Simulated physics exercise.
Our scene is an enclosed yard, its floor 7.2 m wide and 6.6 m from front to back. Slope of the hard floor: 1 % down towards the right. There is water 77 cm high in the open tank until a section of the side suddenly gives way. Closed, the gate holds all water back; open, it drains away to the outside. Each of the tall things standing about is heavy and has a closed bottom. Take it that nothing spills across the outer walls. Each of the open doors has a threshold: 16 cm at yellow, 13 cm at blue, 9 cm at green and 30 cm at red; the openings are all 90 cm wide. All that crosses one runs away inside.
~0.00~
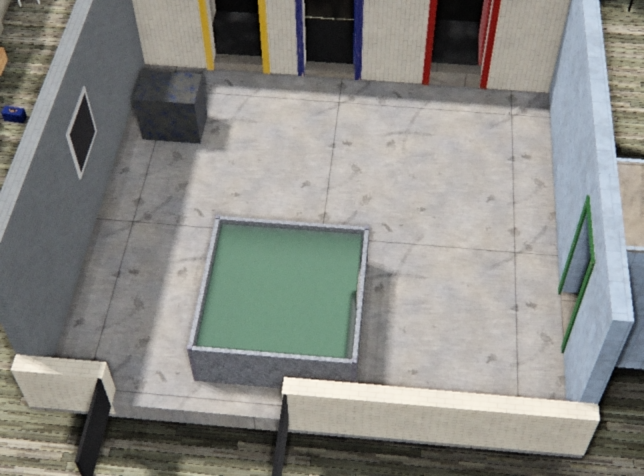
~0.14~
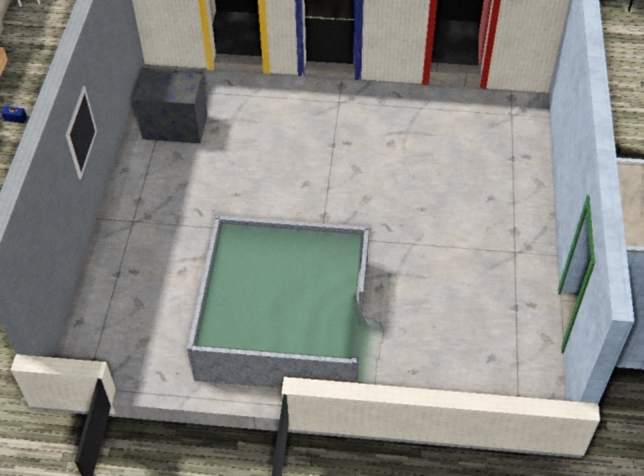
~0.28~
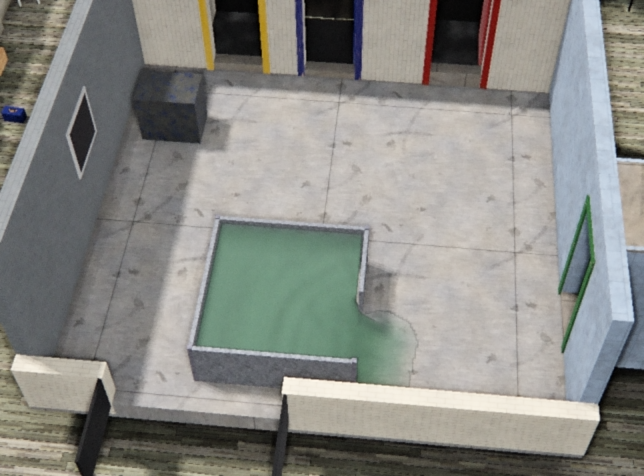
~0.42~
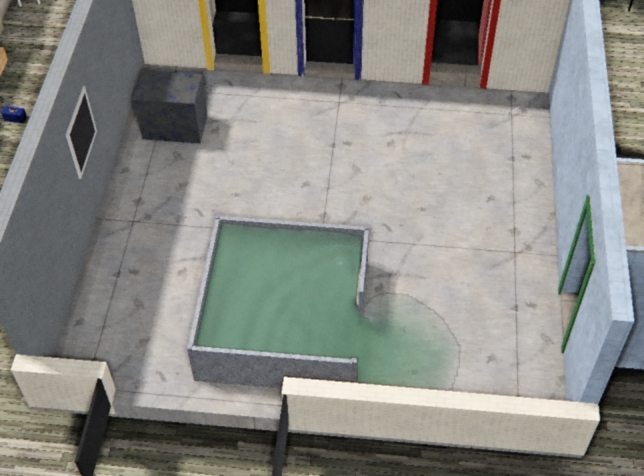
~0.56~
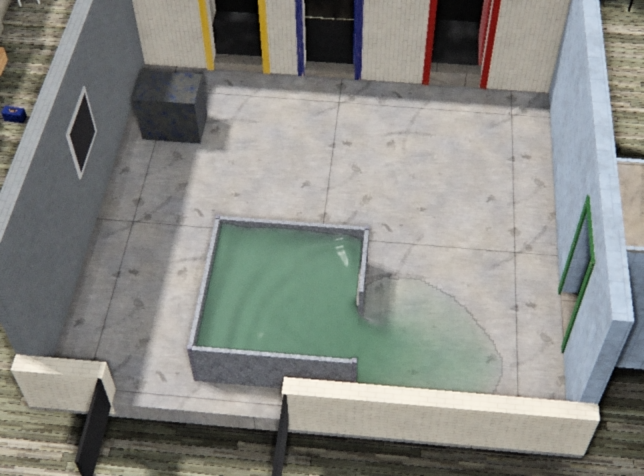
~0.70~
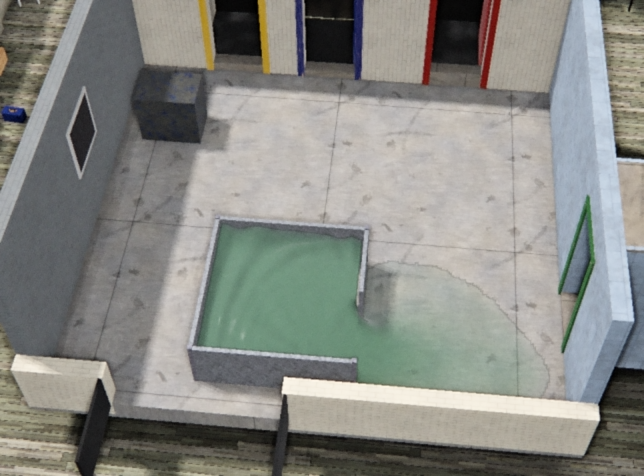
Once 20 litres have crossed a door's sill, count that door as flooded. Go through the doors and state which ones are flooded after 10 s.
Going through them: The yellow door does not count as flooded; the blue door does not count as flooded; the green door counts as flooded; the red door does not count as flooded.
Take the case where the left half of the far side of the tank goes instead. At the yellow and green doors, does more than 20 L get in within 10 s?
Lab note: Vs limit, yellow door limit exceeded; green door inside limit.
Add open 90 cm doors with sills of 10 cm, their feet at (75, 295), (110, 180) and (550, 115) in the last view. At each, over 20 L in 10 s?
Door 1: Lower; door 2: Lower; door 3: Higher.
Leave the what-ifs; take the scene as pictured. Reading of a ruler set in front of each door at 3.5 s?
Depth readings (cm): Yellow = 0; blue = 0; green = 21; red = 14.
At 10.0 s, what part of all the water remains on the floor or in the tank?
Still there: Roughly 86 %.
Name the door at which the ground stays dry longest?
Lab note: Last arrival at the yellow door.
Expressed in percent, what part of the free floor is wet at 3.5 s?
Some 40 per cent of it.
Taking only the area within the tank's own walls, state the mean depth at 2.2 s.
Mean depth: About 42 cm.
After 1.4 s water covers 20 % of the floor and is deepest (65 cm) near (565, 429); yellow door not reached, blue door not reached, green door 21 cm at the sill, 20 L in, red door not reached.
After 2.2 s water covers 20 % of the floor and is deepest (55 cm) near (551, 404); yellow door not reached, blue door not reached, green door 25 cm at the sill, 106 L in, red door not reached.
After 3.5 s water covers 40 % of the floor and is deepest (34 cm) near (547, 97); yellow door not reached, blue door not reached, green door 21 cm at the sill, 211 L in, red door 14 cm at the sill, 0 L in.
After 6.0 s water covers 60 % of the floor and is deepest (25 cm) near (549, 126); yellow door 6 cm at the sill, 0 L in, blue door 10 cm at the sill, 0 L in, green door 20 cm at the sill, 349 L in, red door 19 cm at the sill, 0 L in.
After 10.0 s water covers 90 % of the floor and is deepest (16 cm) near (233, 74); yellow door 12 cm at the sill, 0 L in, blue door 7 cm at the sill, 0 L in, green door 12 cm at the sill, 427 L in, red door 12 cm at the sill, 0 L in.
